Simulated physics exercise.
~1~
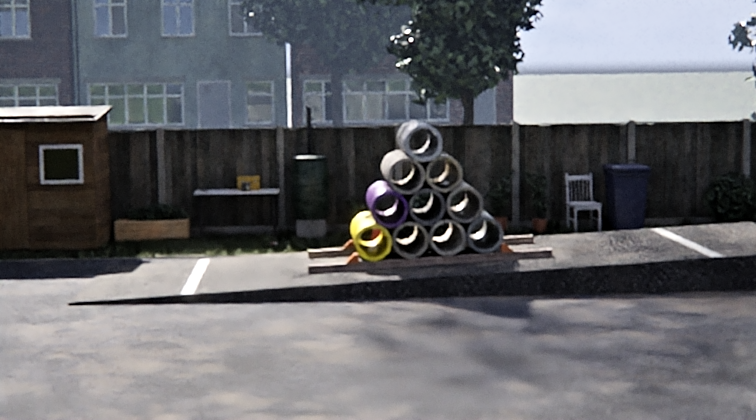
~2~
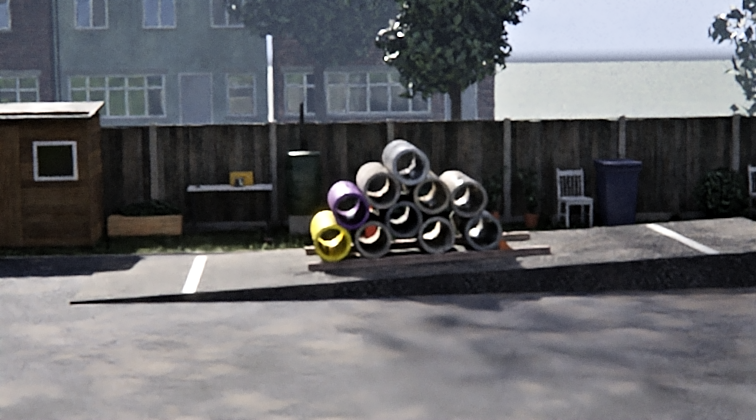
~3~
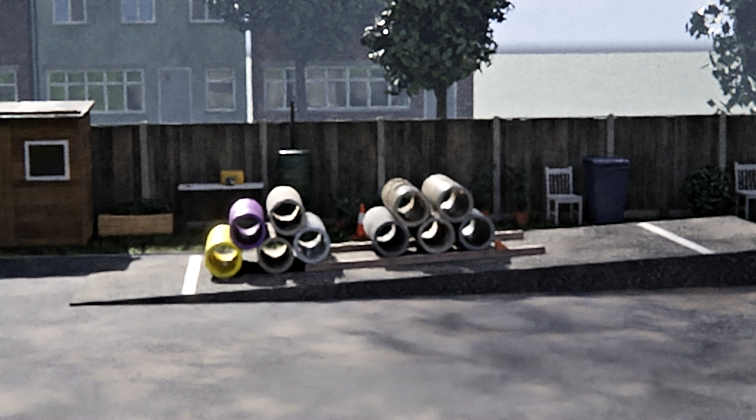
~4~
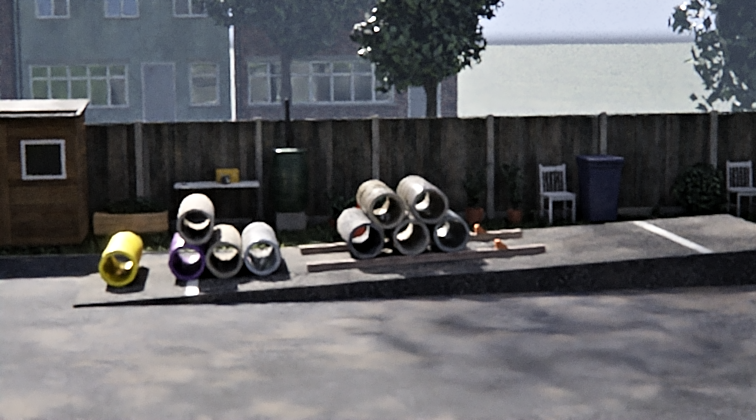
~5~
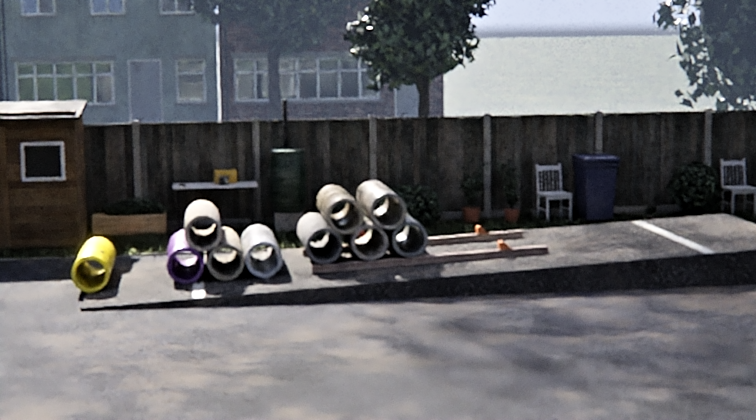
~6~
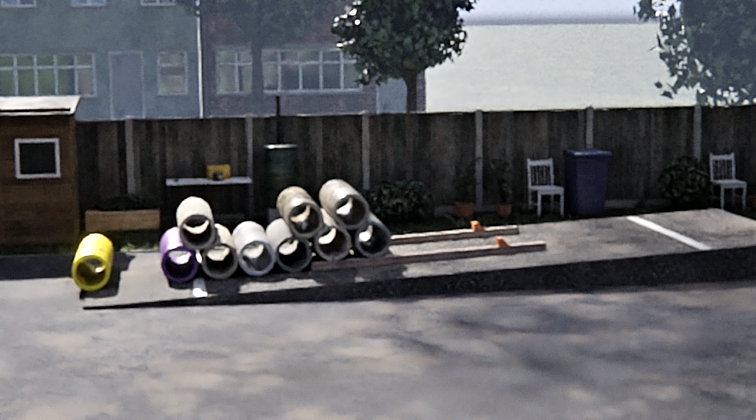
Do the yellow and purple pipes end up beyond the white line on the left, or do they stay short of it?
Both end up beyond the left white line. The yellow pipe lies well past it on its own, while the purple one rests only just past it.
